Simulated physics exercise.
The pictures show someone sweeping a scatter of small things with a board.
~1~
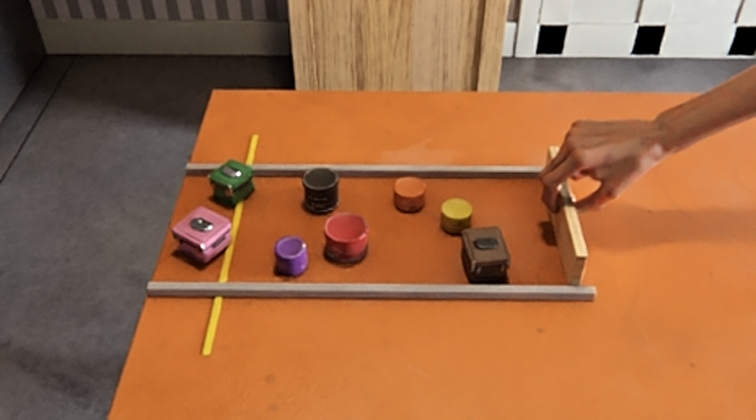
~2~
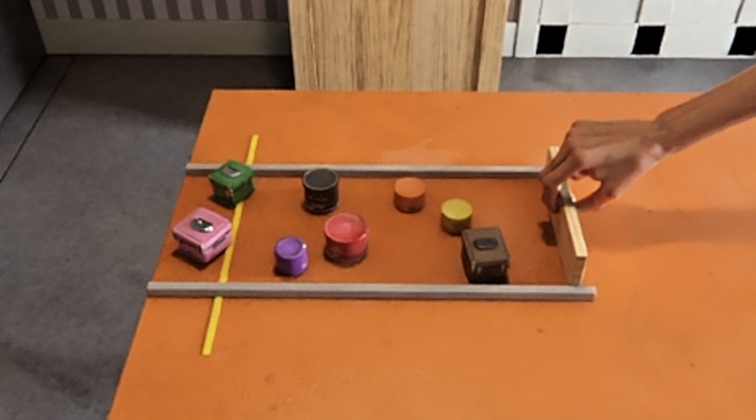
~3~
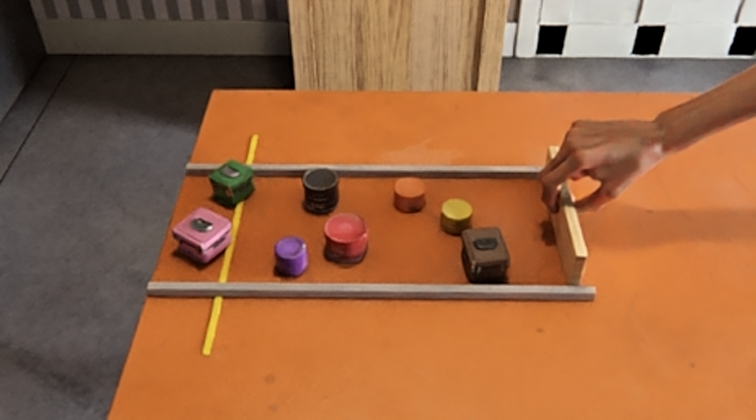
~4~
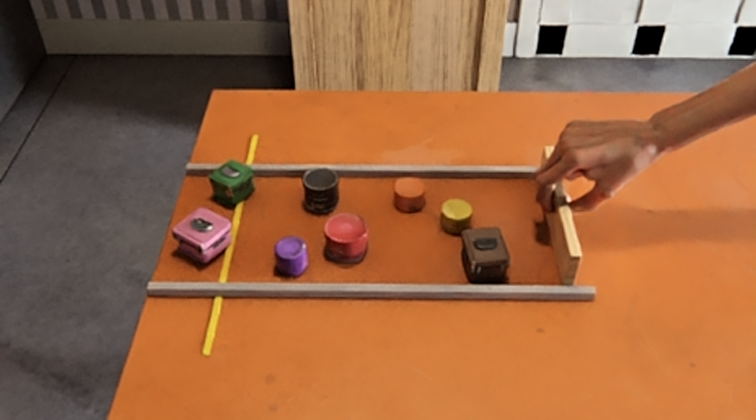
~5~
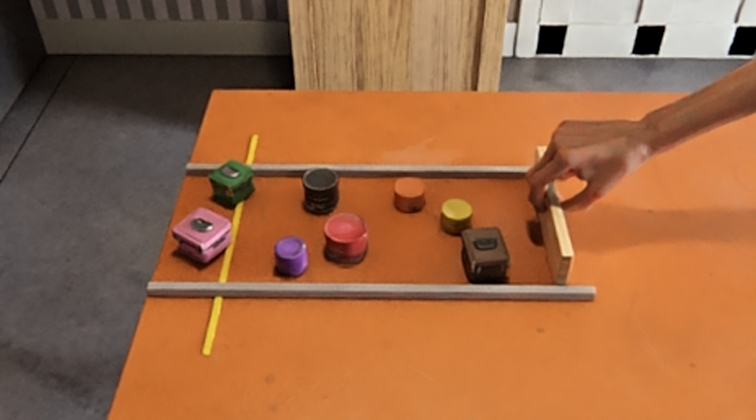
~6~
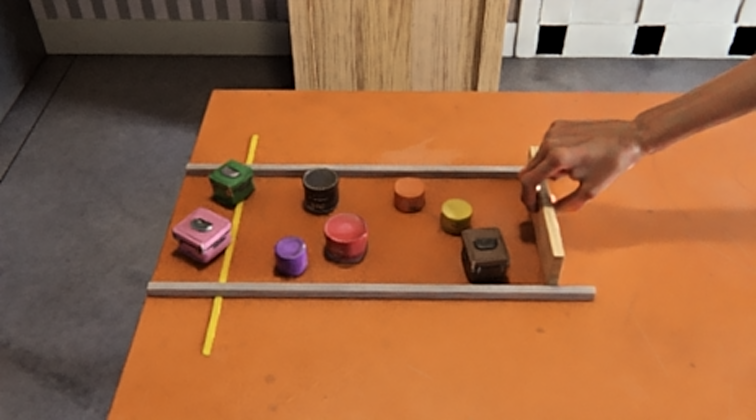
In this clip, a hand slides an upright wooden board slightly left between two rails on an orange table, while the scattered small containers, including green and pink cases near a yellow tape strip, stay still.
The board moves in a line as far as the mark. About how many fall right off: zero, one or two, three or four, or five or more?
The number that fall off is one or two.
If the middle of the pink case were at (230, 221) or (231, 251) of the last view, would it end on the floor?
Place by place, it is lost; is lost.
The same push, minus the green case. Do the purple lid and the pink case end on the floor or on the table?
The purple lid is kept; the pink case falls.
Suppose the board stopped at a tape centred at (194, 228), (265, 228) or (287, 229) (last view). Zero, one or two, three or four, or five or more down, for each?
Taking them in turn, 5 or more; zero; none.
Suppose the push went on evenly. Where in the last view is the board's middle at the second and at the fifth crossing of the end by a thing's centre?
Near (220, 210) and (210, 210).
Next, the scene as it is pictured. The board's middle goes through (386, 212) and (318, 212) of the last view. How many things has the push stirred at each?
The counts are 4 and 6.
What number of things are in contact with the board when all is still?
In contact: 3.
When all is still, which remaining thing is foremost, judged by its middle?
The green case ends nearest.
Early on, none off yet; pink case at rest near (204, 236); green case at rest near (233, 183); purple lid at rest near (291, 256).
Finally, the number that fall off is one or two; lost, pink case.
